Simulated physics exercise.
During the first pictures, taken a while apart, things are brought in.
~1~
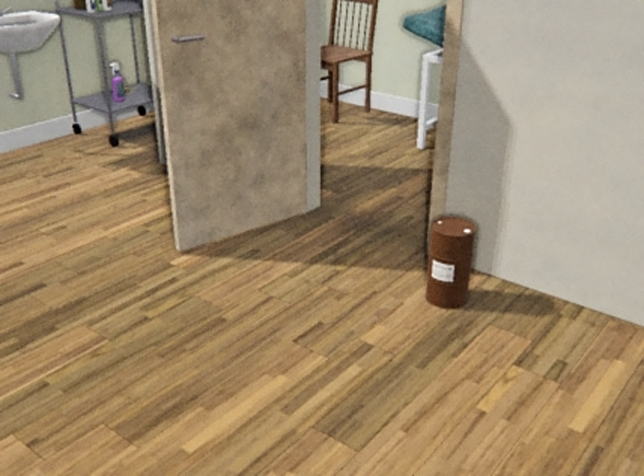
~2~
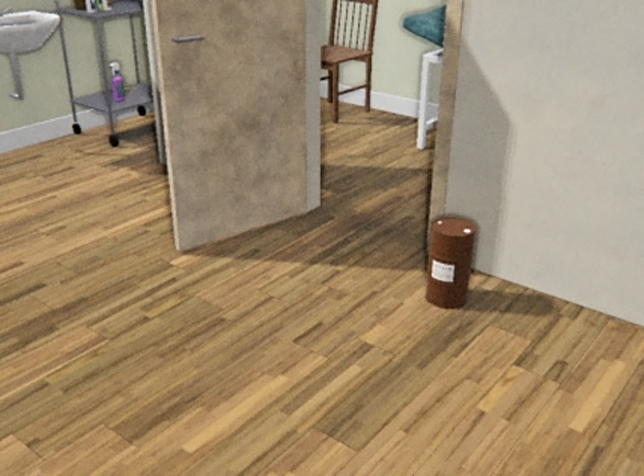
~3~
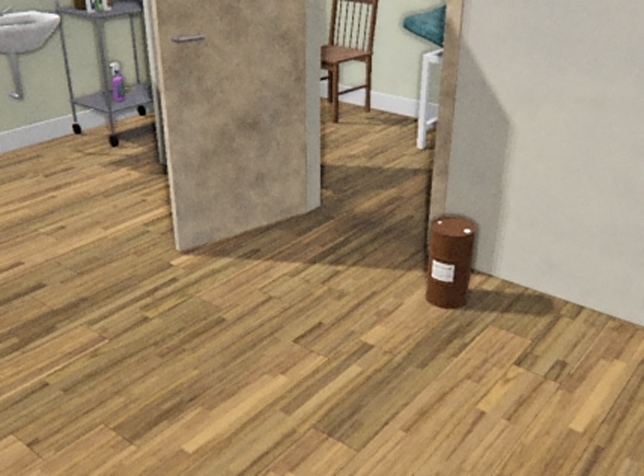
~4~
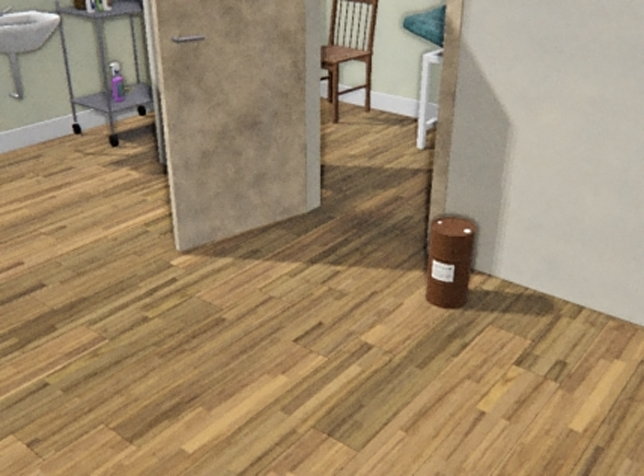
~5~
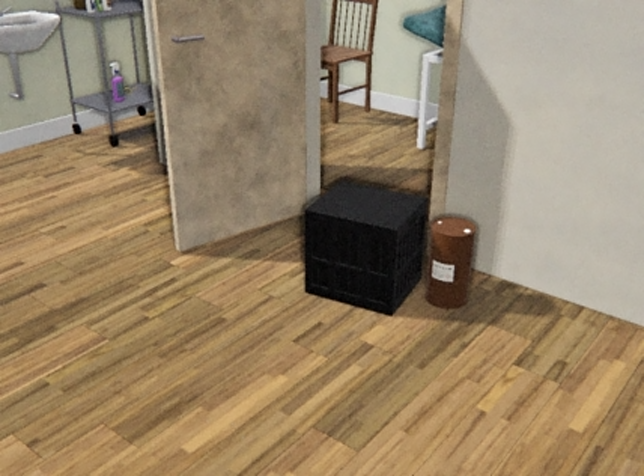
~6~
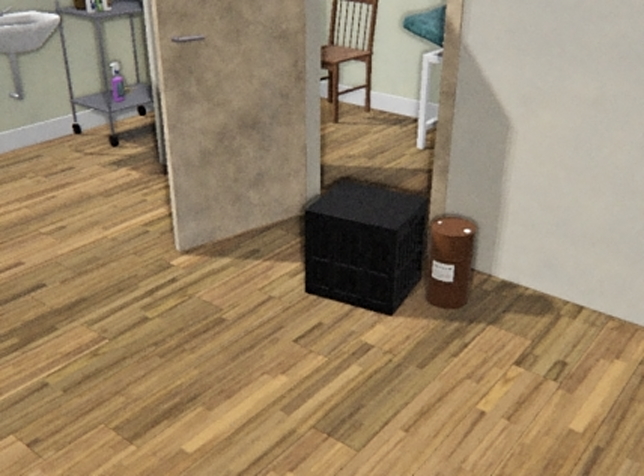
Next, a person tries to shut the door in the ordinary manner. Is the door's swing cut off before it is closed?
My guess is that the door will leave the doorway partly open.
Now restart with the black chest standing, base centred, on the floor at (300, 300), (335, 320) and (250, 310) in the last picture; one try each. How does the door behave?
The door is obstructed the first time, finishes its swing the second time and finishes its swing the third time.
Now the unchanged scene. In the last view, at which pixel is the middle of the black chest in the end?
Close to (374, 247) in the last picture.
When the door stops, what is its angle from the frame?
Around 45 degrees.
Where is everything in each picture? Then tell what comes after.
In the first frame, door wide open and still; brown canister (450, 263).
In the second frame, door wide open and still; brown canister (450, 263).
In the third frame, door wide open and still; brown canister (450, 263).
In the fourth frame, door wide open and still; brown canister (450, 263).
In the fifth frame, door wide open and still; brown canister (450, 263).
In the sixth frame, door wide open and still; black chest (366, 246); brown canister (450, 263).
Then, 0.40 s on from there, open by 91°.
Then, 0.70 s on from there, open by 68°.
Then, 0.90 s on from there, open by 50°.
In the end, open by 45°; both unmoved. At the end, from the last picture's camera, black chest near (374, 247).
